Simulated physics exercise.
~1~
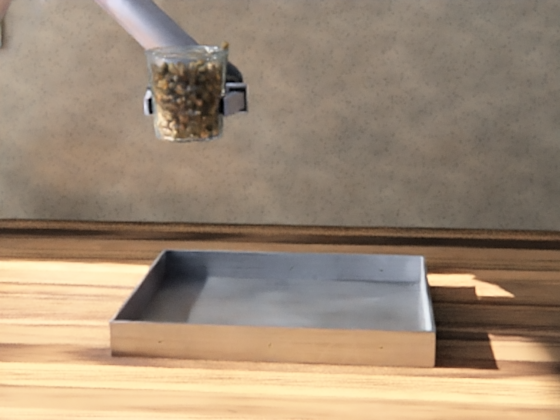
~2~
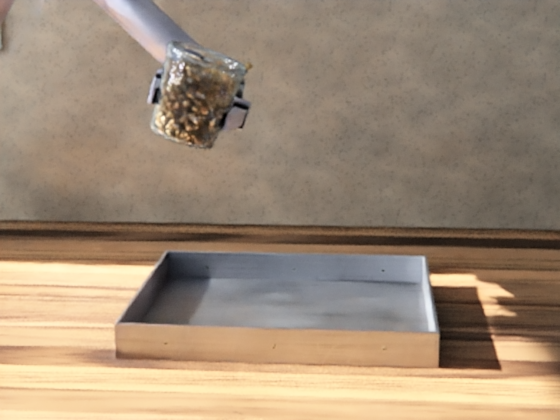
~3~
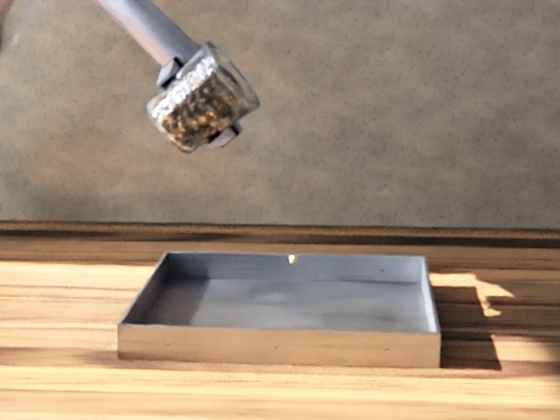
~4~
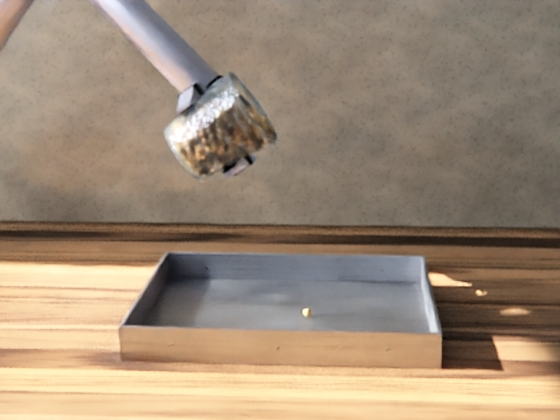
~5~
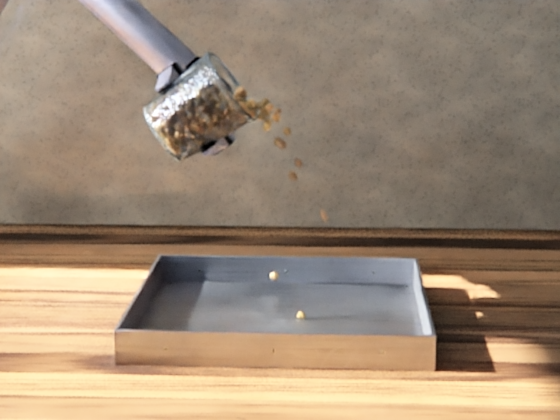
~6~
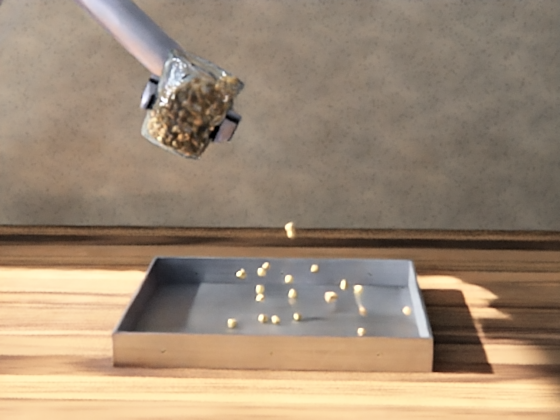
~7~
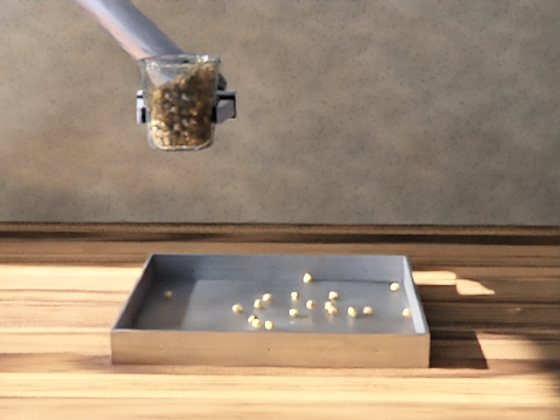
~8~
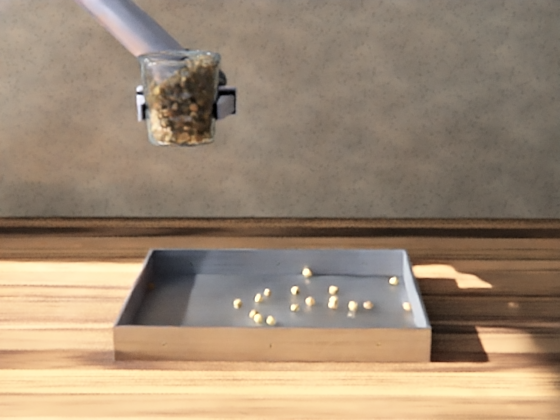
A robot arm holds a clear cup nearly full of dried chickpeas above a shallow grey tray on a wooden table. The arm tips the cup to the right, and at first just a single chickpea drops into the tray. The cup dips lower while tilted, then lifts back a little as a short stream spills over its rim. As the arm turns the cup back up, more pieces land and scatter across the tray. Finally the cup is upright and still, mostly full, with a small scattering of pale chickpeas resting below.
